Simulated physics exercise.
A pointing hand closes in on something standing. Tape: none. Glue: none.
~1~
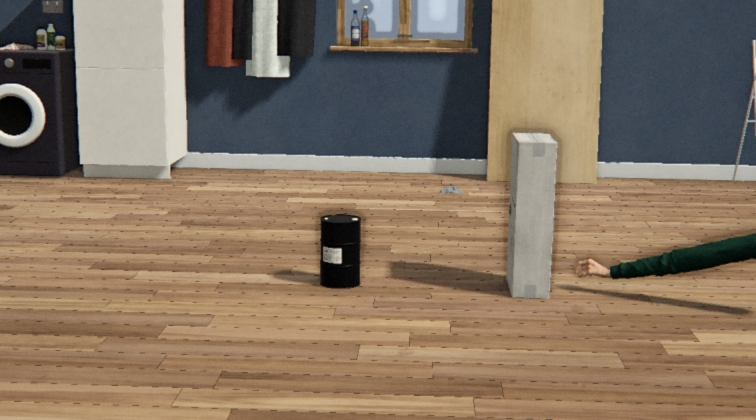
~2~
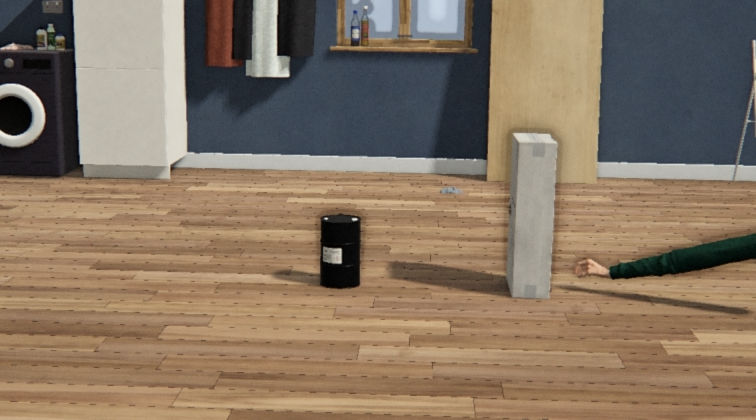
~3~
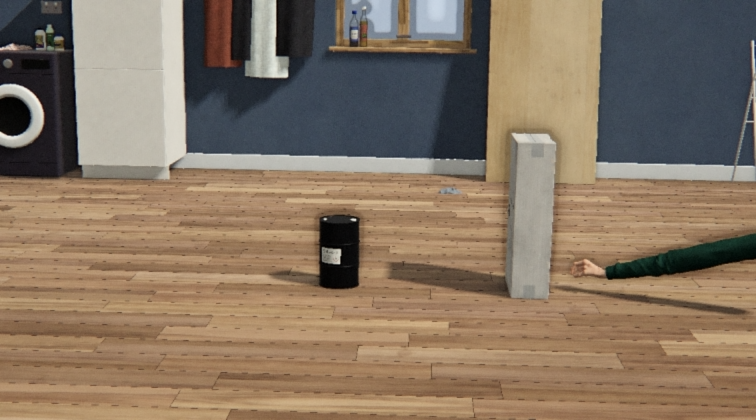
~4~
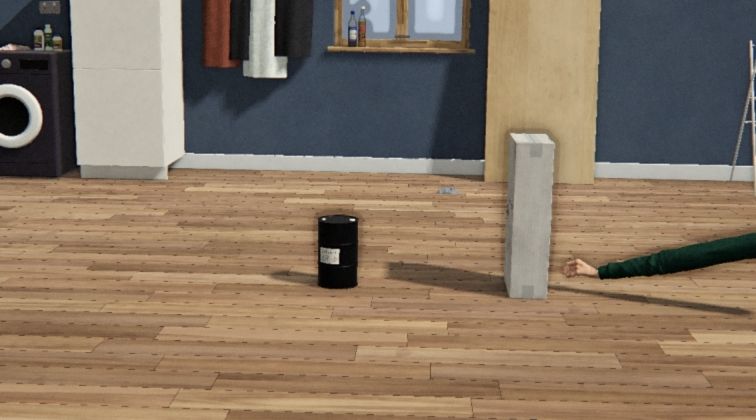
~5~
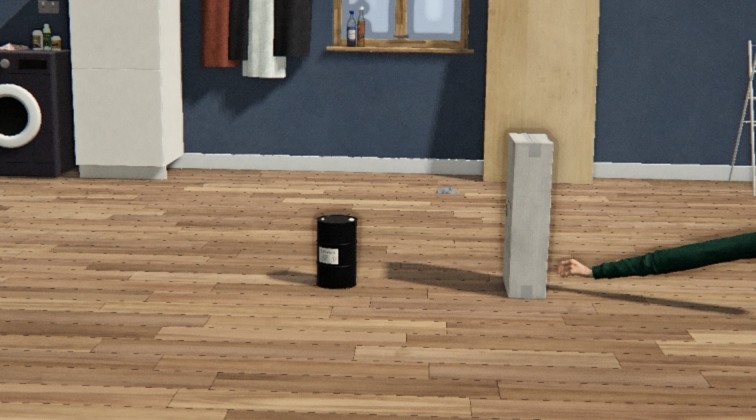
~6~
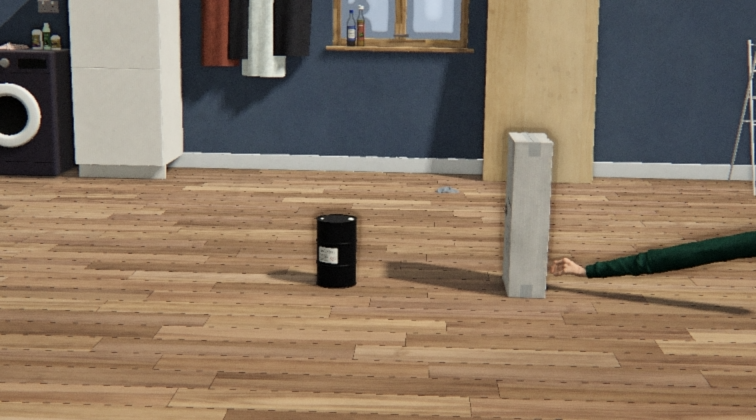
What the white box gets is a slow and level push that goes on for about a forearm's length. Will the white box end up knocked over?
It stays up.
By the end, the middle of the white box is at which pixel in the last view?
The object ends up somewhere near (446, 212).
Then, 0.40 s later than the last frame, white box moved a little near (502, 213).
Then, 0.70 s later than the last frame, white box moved about its own width near (481, 213).
Then, 1.10 s later than the last frame, white box moved about its own width near (451, 212).
When it is over, moved from the start, white box. End places, in pixels of the last picture, white box near (446, 212).
